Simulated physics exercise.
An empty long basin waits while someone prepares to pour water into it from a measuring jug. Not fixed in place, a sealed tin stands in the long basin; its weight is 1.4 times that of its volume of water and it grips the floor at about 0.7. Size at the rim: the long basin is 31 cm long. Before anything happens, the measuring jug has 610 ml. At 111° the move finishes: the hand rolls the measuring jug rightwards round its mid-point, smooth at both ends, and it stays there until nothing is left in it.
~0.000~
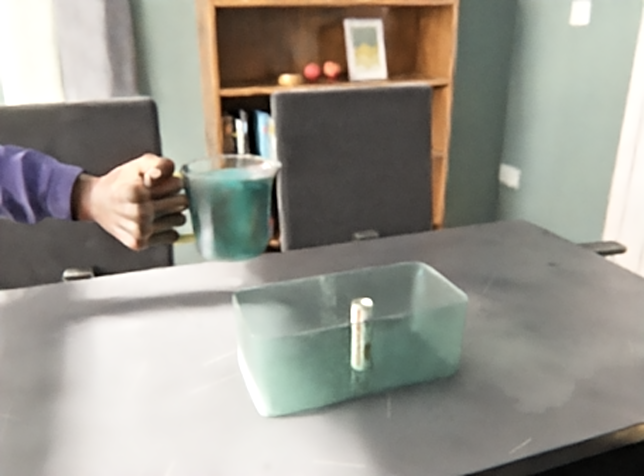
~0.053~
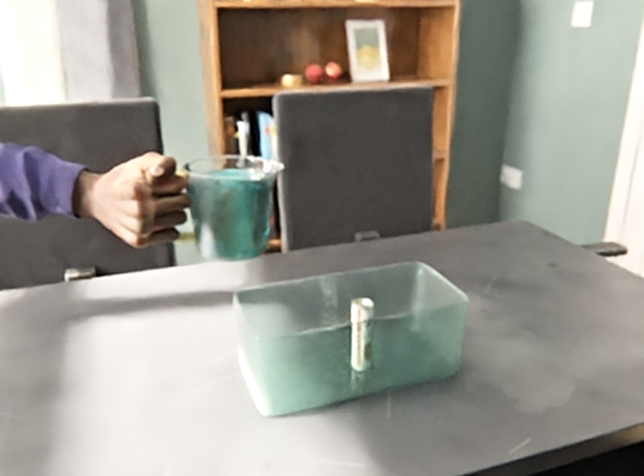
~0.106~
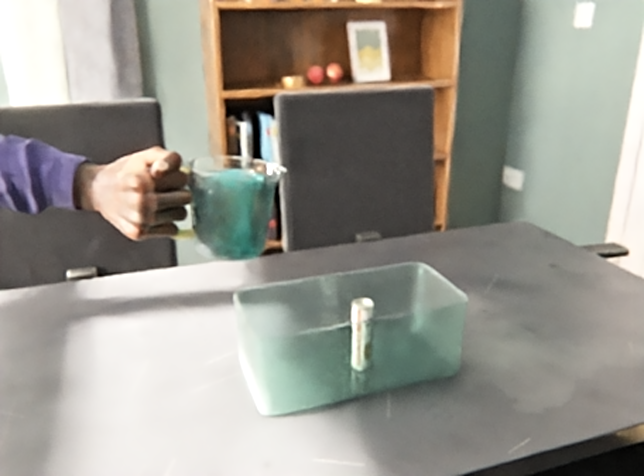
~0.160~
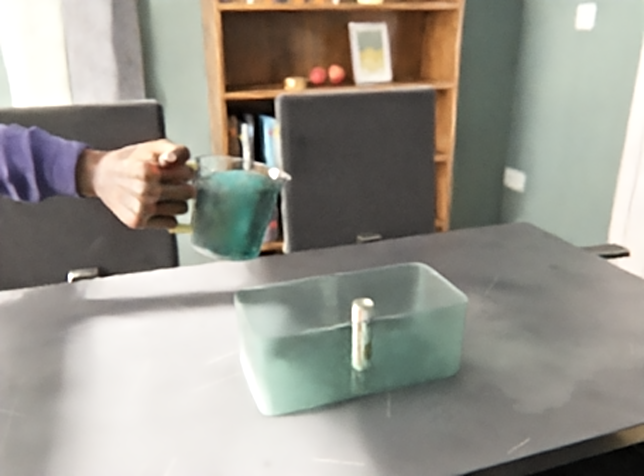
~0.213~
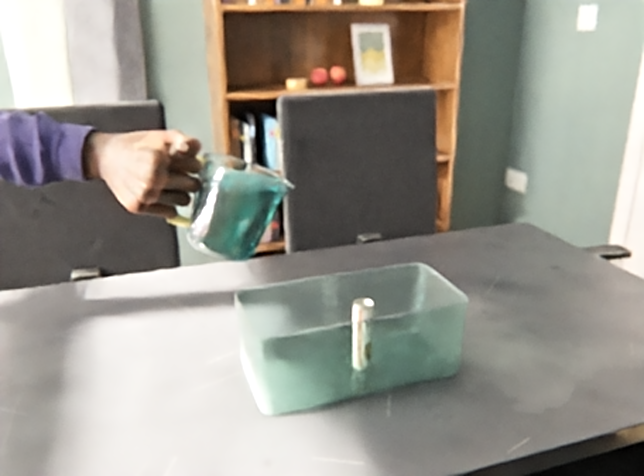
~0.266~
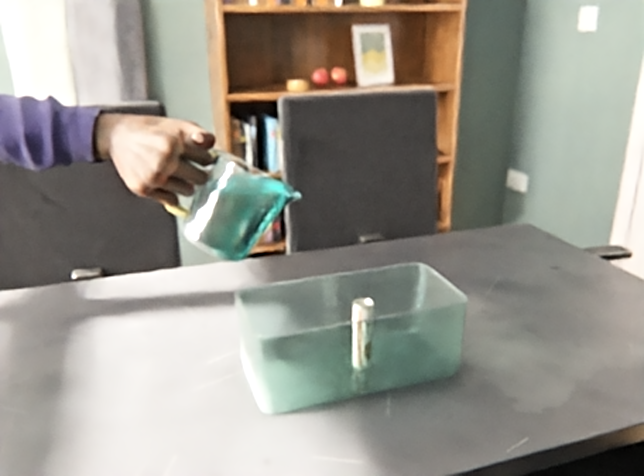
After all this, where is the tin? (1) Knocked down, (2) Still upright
Option 2: Still upright.
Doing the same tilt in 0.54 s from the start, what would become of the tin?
In that case the tin stays vertical.
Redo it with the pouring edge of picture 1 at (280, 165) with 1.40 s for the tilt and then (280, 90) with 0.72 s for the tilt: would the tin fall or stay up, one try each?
In the first try it remains standing; in the second it comes down.
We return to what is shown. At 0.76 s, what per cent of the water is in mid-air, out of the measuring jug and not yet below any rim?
Near 10 per cent, I'd say.
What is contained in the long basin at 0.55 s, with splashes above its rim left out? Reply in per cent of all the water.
Roughly 24 percent.
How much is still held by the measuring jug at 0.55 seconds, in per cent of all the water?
At that time about 46 in a hundred parts are still held.
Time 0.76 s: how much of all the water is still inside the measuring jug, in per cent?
Near 6 percent, more or less.
By 0.55 s the tilt is 97° and 46 per cent is still to pour; the tin stands where it began.
By 0.76 s the tilt is 111° and 6 per cent is still to pour; the tin stands where it began.
By 0.98 s the tilt is 111° and 0 per cent is still to pour; the tin stands where it began.
By 1.22 s the tilt is 111° and 0 per cent is still to pour; the tin stands where it began.
At rest the tin stands where it began.
